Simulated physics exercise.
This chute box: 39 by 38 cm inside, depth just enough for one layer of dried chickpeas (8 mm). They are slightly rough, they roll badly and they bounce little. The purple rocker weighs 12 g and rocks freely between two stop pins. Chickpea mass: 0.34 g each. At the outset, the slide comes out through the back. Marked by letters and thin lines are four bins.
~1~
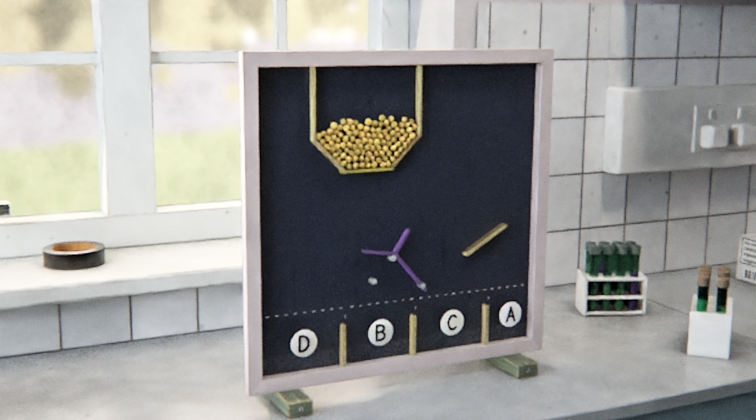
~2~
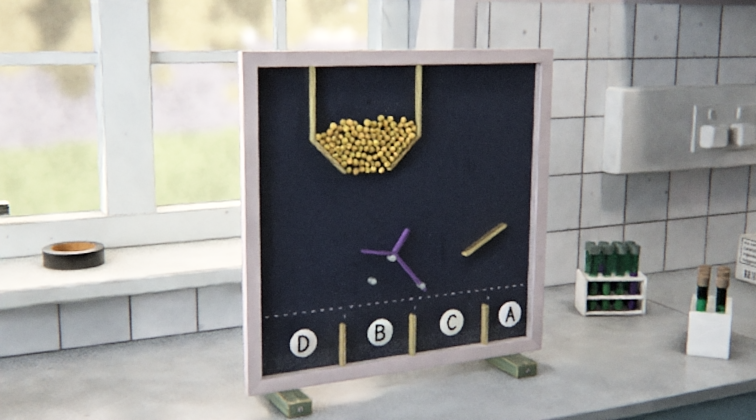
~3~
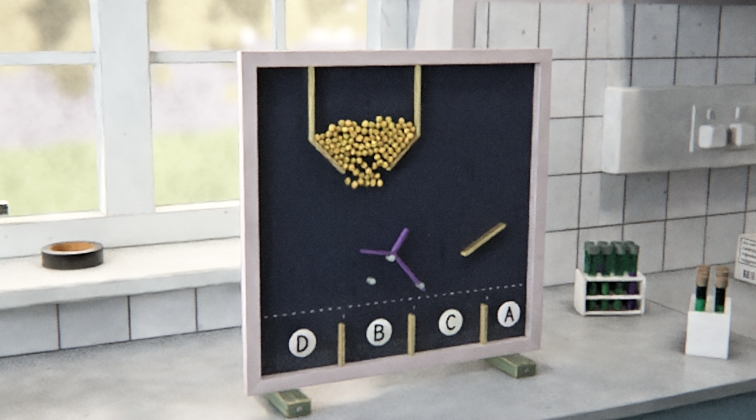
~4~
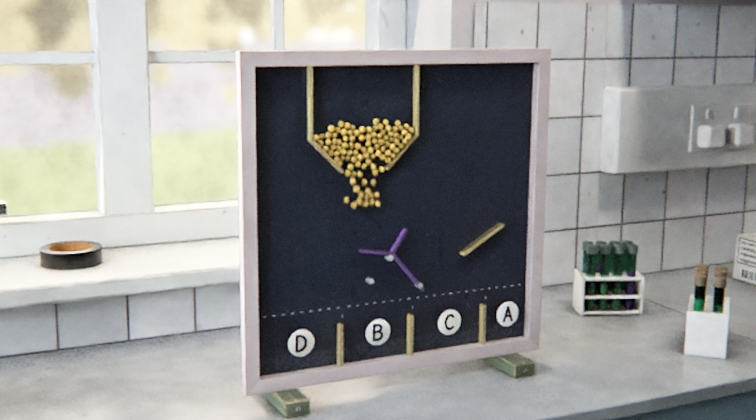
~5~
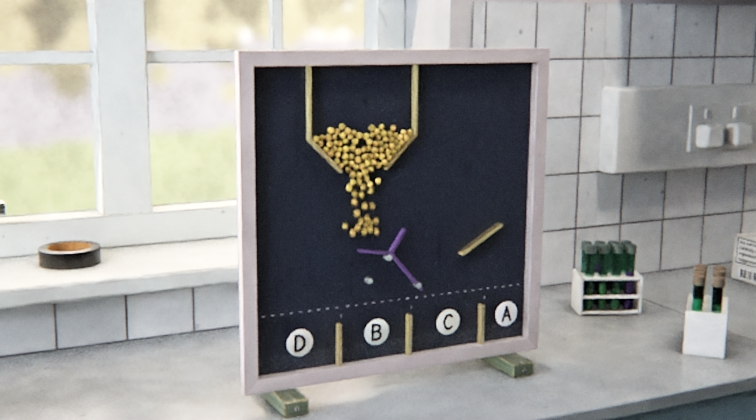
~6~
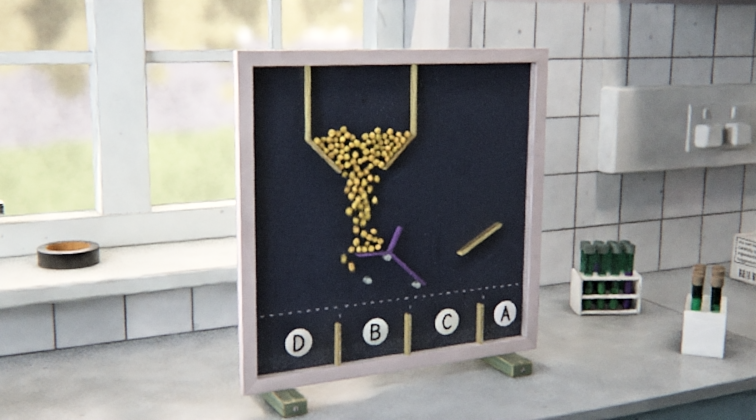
The clip opens on a framed dark panel on a counter, with yellow balls heaped in a funnel above a purple three-armed piece and four lettered sections. The balls begin dropping through the funnel's bottom in a lengthening stream, then reach the purple piece, which turns slightly.
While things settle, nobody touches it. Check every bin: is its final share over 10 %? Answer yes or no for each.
Bin A: No, bin B: Yes, bin C: No, bin D: Yes.
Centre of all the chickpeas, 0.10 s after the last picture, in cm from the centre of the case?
Left by about 6 cm and below by about 1 cm.
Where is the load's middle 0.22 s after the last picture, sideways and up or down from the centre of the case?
Offset approx. 8 cm left, 12 cm below.
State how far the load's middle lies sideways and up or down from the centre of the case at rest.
Some 8 cm left and 17 cm below.
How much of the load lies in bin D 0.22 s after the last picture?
30 %.
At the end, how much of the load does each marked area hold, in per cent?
Bin A: 0; bin B: 50; bin C: 5; bin D: 45.
Then, 0.10 s later than the last picture, the chickpeas' middle is 6 cm left of and 1 cm below the centre; B 5 %, D 5 %; purple rocker left end down 30°.
Then, 0.22 s later than the last picture, the chickpeas' middle is 8 cm left of and 12 cm below the centre; B 30 %, D 30 %; purple rocker left end down 27°.
Then, 0.45 s later than the last picture, the chickpeas' middle is 8 cm left of and 17 cm below the centre; B 50 %, D 45 %; purple rocker right end down 25°.
At rest 1.4 s after the last picture, A 0 %, B 50 %, C 5 %, D 45 %; purple rocker right end down 34°.
